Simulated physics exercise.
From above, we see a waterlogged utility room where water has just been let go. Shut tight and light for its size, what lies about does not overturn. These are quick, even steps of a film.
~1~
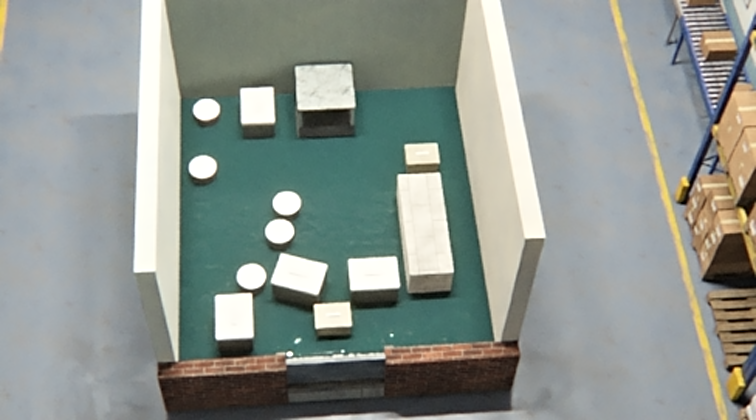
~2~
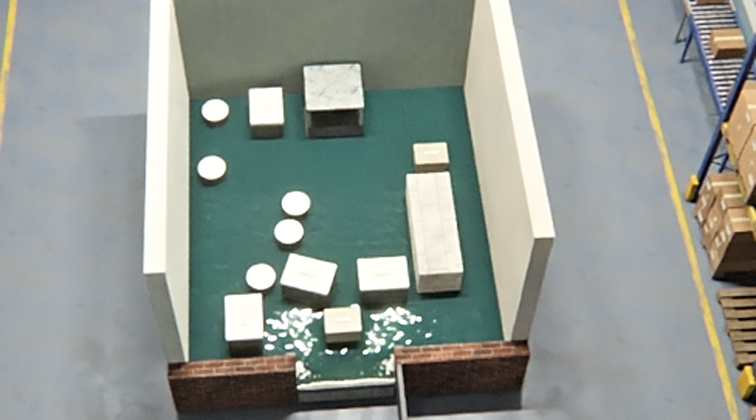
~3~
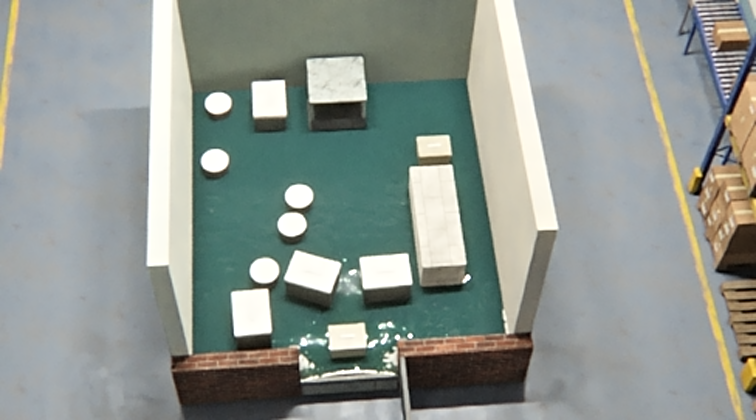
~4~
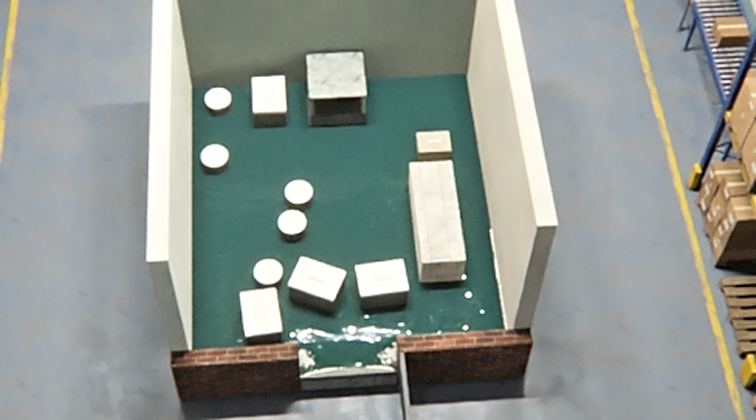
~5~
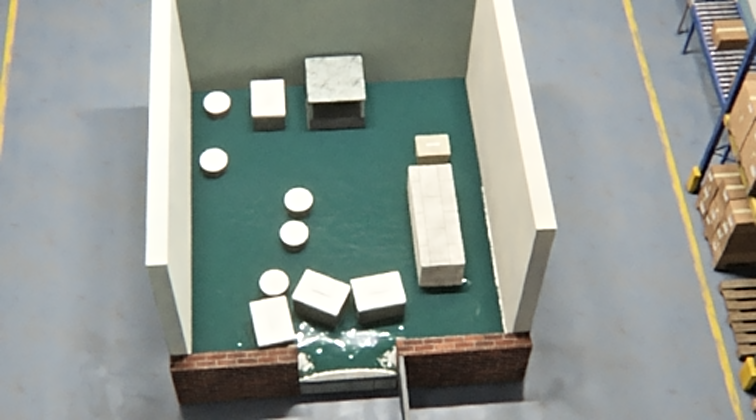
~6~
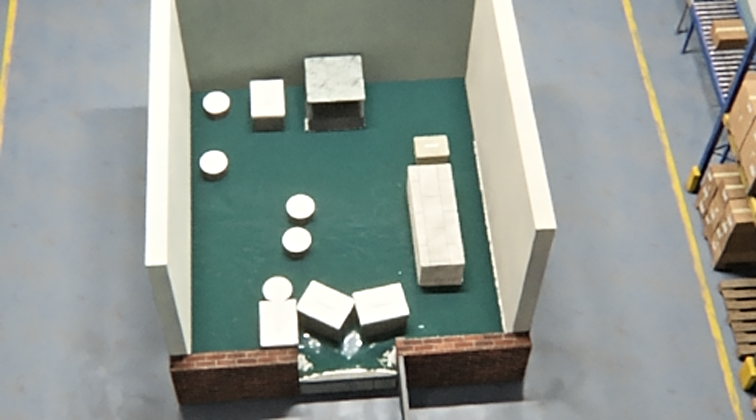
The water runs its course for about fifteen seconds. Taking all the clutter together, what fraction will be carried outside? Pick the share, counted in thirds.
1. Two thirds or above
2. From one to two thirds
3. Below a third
Answer: 2.
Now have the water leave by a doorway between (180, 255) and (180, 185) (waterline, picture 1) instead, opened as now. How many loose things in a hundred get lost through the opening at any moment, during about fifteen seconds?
70 %.
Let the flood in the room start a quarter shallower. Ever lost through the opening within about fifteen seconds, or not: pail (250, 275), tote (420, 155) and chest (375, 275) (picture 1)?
Escapes, held back, escapes.
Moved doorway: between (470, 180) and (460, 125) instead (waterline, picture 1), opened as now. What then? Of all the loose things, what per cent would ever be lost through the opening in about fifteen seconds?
I reckon 30 percent.
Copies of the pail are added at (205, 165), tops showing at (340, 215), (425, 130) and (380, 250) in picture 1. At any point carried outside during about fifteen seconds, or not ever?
The three, in sequence: Departs, remains behind and departs.
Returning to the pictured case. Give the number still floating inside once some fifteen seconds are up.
The number is 2.
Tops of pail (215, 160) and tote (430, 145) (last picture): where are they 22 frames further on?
Tops end up close to (222, 243) and (394, 175) respectively.
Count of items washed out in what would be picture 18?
All told, it is 4.
A moment on, 2 of 11 are out; 9 afloat.
Next, 4 of 11 are out; 7 afloat.
Later, 7 of 11 are out; 4 afloat.
In the end, 7 of 11 are out; 2 afloat.
